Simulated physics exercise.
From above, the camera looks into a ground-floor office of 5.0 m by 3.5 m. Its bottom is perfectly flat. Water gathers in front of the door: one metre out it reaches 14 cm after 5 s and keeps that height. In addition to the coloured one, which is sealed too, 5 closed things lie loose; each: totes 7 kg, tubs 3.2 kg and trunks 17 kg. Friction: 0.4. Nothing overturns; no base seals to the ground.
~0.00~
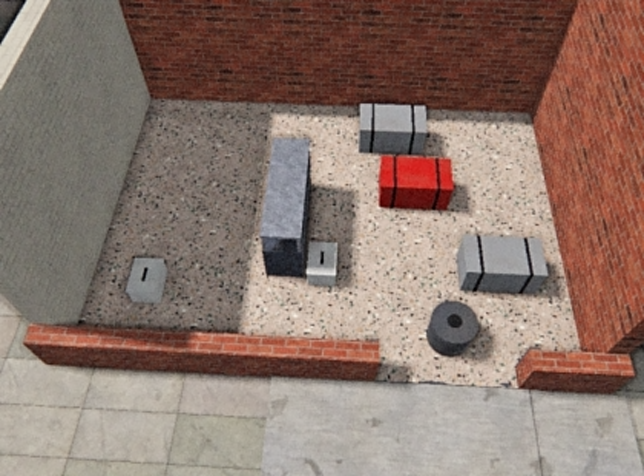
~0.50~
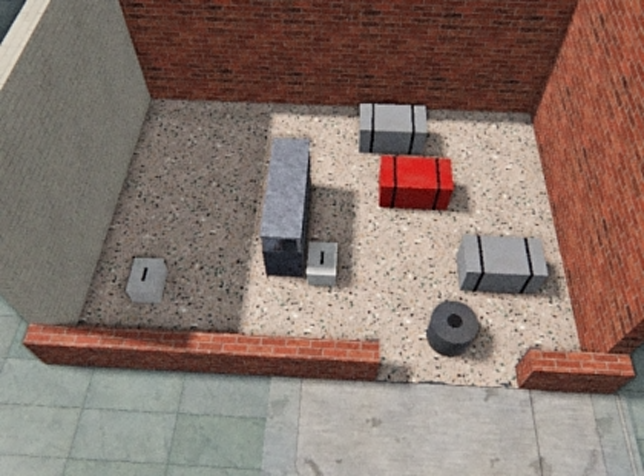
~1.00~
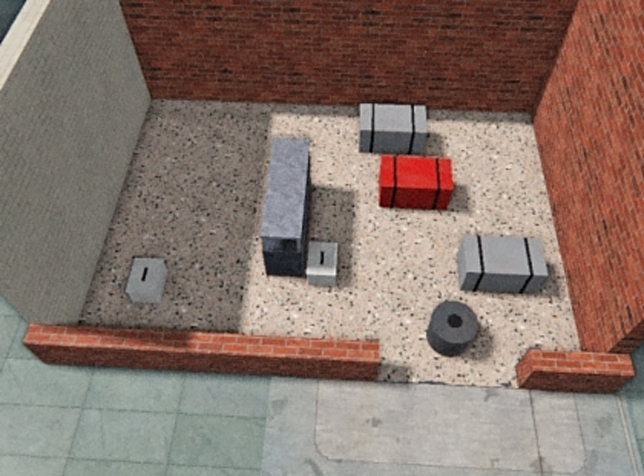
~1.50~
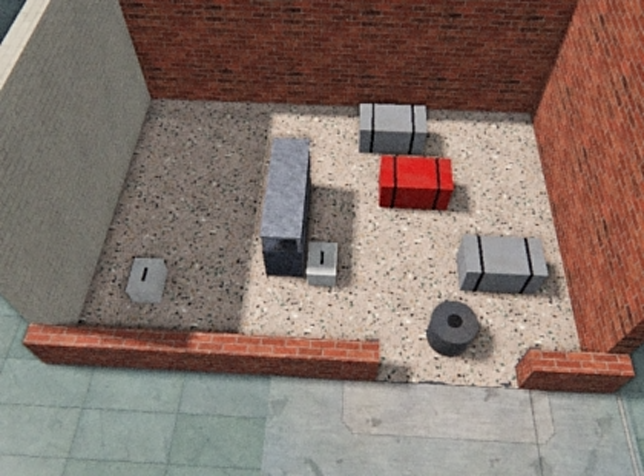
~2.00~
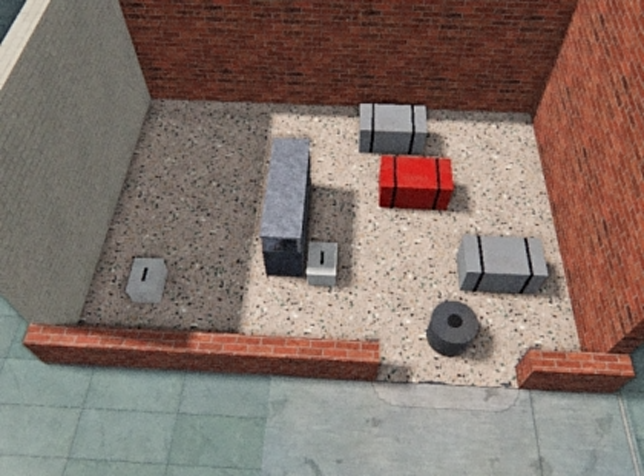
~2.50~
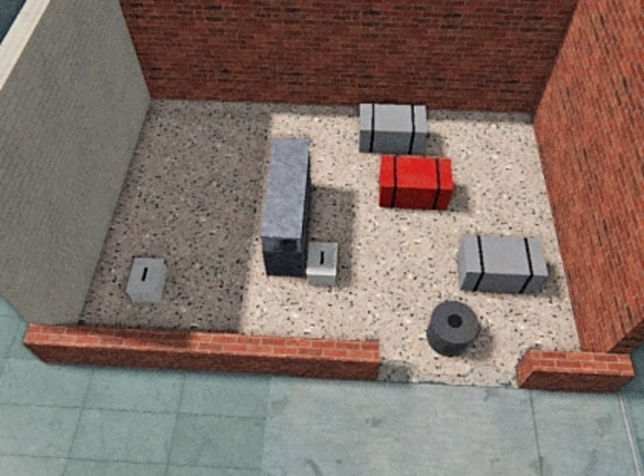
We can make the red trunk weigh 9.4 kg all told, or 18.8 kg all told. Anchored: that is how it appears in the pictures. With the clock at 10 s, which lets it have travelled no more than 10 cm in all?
I would say both masses fall short.
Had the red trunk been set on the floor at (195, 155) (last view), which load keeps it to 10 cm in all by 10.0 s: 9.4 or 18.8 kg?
Well, any option works.
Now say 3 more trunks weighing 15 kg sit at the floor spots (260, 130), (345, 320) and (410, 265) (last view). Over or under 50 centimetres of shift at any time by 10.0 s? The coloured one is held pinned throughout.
Order as asked: Stays within / stays within / goes beyond.
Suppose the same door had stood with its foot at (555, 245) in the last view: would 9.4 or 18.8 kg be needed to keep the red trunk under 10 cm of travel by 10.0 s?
Both masses fail.
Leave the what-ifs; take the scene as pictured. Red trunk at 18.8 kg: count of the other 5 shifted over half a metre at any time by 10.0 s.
By my tally, 2.
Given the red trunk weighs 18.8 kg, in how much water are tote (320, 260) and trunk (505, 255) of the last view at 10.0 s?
4 and 10 cm.
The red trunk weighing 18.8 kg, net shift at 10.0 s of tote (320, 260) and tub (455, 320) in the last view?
They sit 0 cm and 400 cm away, in the order given.
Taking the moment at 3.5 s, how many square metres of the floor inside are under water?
I'd put it close to 1.0 m2.
After 3.5 s the red trunk would be 0 cm from its start with 9.4 kg and 0 cm from its start with 18.8 kg; 0 cm of water round it then.
After 4.5 s the red trunk would be 0 cm from its start with 9.4 kg and 0 cm from its start with 18.8 kg; 0 cm of water round it then.
After 7.0 s the red trunk would be 41 cm from its start with 9.4 kg and 28 cm from its start with 18.8 kg; 3 cm of water round it then.
After 10.0 s the red trunk would be 94 cm from its start with 9.4 kg and 59 cm from its start with 18.8 kg; 7 cm of water round it then.
